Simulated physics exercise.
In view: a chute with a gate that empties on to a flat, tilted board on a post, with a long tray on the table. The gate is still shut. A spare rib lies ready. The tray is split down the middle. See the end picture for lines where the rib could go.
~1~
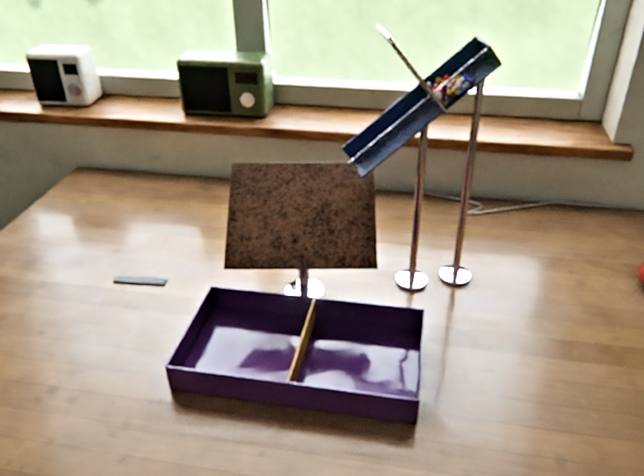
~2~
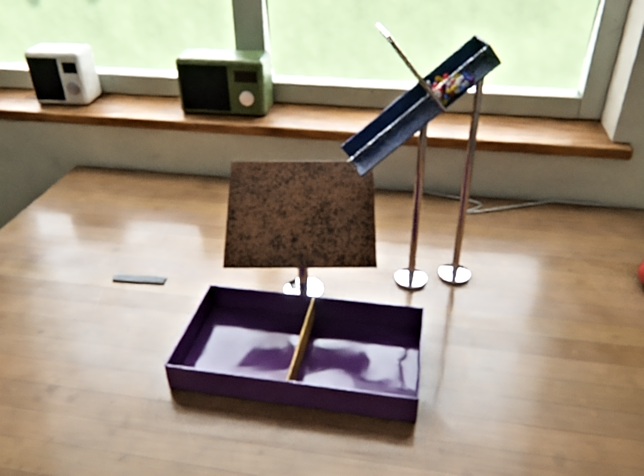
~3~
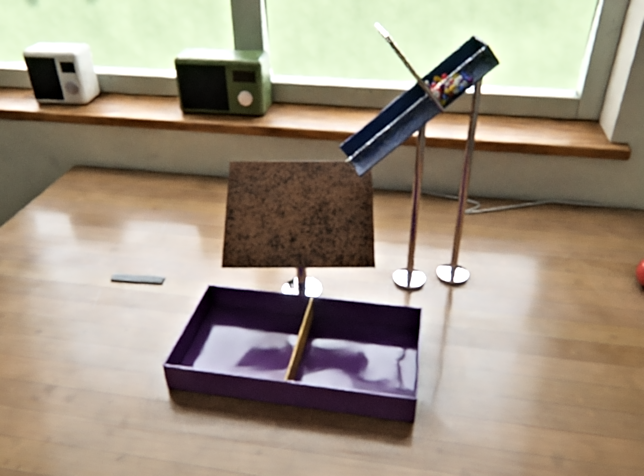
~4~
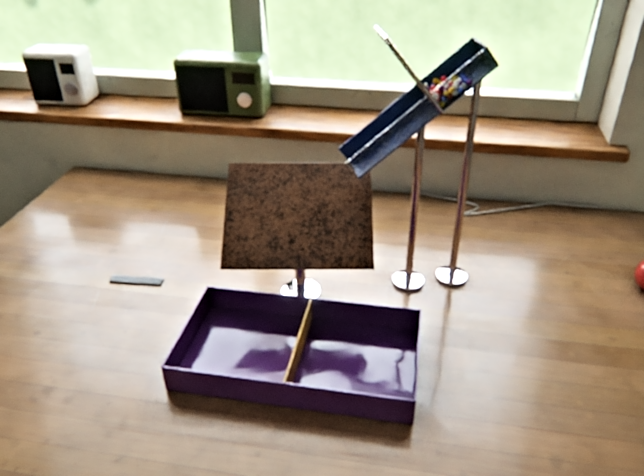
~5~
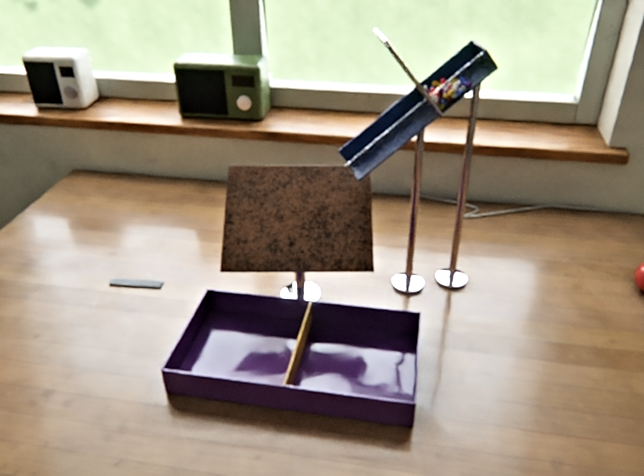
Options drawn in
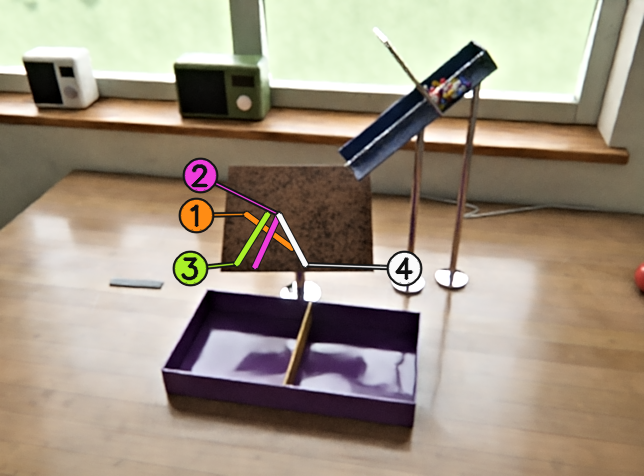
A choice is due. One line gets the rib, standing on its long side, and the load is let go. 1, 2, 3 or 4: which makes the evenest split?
Take 1.
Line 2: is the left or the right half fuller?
More lands on the left.
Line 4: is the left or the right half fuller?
The right half.
On the marked copy, line 1 from (246, 214) to (292, 248); line 2 from (279, 214) to (255, 266); line 3 from (267, 214) to (236, 263); line 4 from (279, 215) to (305, 264).
For line 1, of what is caught, about a third in the left half, about two thirds in the right.
For line 2, of what is caught, nearly all in the left half, a small part in the right.
For line 3, of what is caught, nearly all in the left half, a small part in the right.
For line 4, of what is caught, a small part in the left half, most in the right.
